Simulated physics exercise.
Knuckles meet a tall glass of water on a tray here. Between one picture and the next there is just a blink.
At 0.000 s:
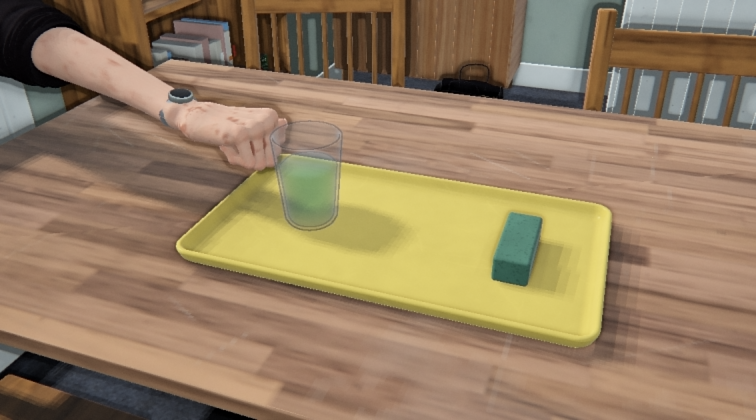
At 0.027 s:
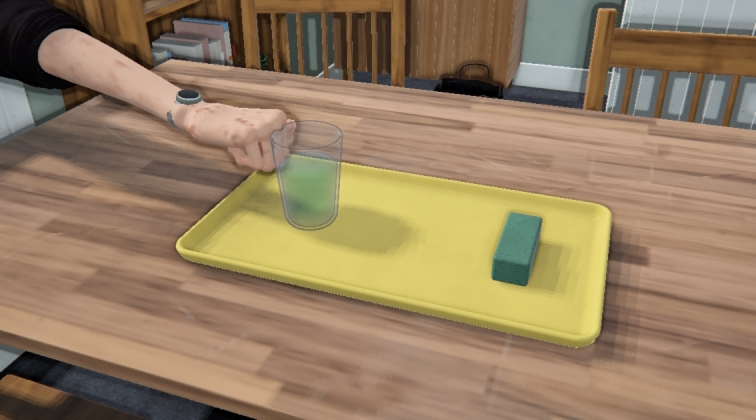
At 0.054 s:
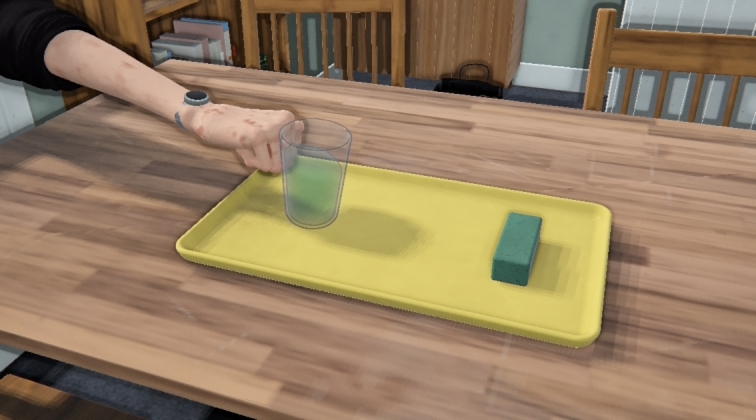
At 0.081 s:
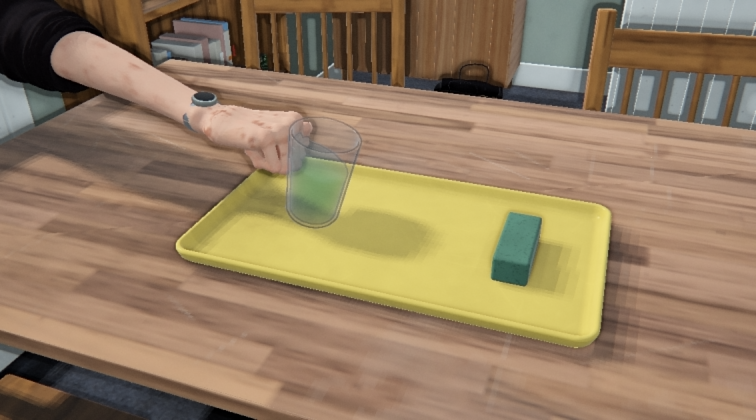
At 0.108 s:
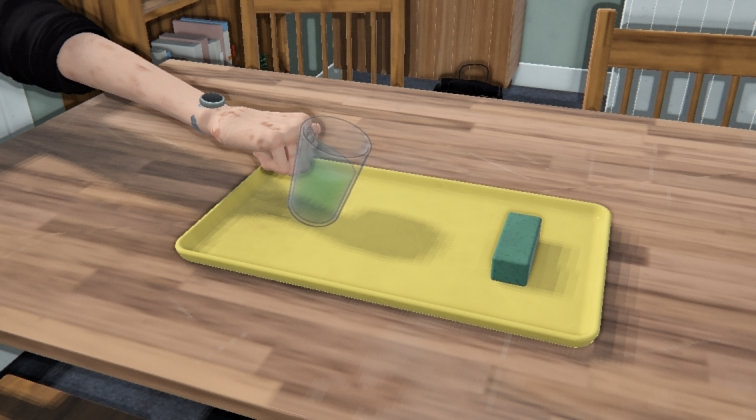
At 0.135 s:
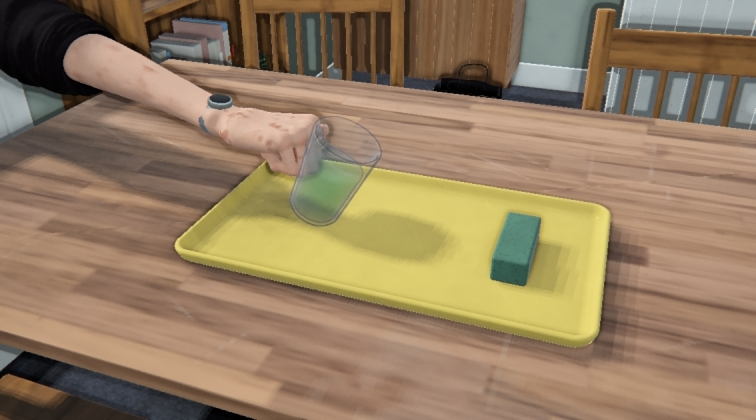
Tall clear glass of greenish liquid leaning to the right on a yellow tray as a hand's knuckles push its upper side.
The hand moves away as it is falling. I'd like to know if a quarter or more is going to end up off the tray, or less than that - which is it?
Not even a quarter exits.
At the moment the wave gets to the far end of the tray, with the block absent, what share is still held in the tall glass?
About 40 per cent.
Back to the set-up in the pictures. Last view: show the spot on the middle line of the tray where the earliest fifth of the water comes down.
Impact centre, mid-line: Approx. (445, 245).
A moment on, the tall glass is falling and 99 per cent is in the glass, 0 on the tray and 1 above or beyond its rim.
Next, the tall glass lies on its side and 59 per cent is in the glass, 28 on the tray and 13 above or beyond its rim.
Then the tall glass lies on its side and 27 per cent is in the glass, 46 on the tray and 27 above or beyond its rim.
Later the tall glass lies on its side and 14 per cent is in the glass, 73 on the tray and 14 above or beyond its rim.
Finally, 87 per cent is held by tray and glass, 13 is off the tray.
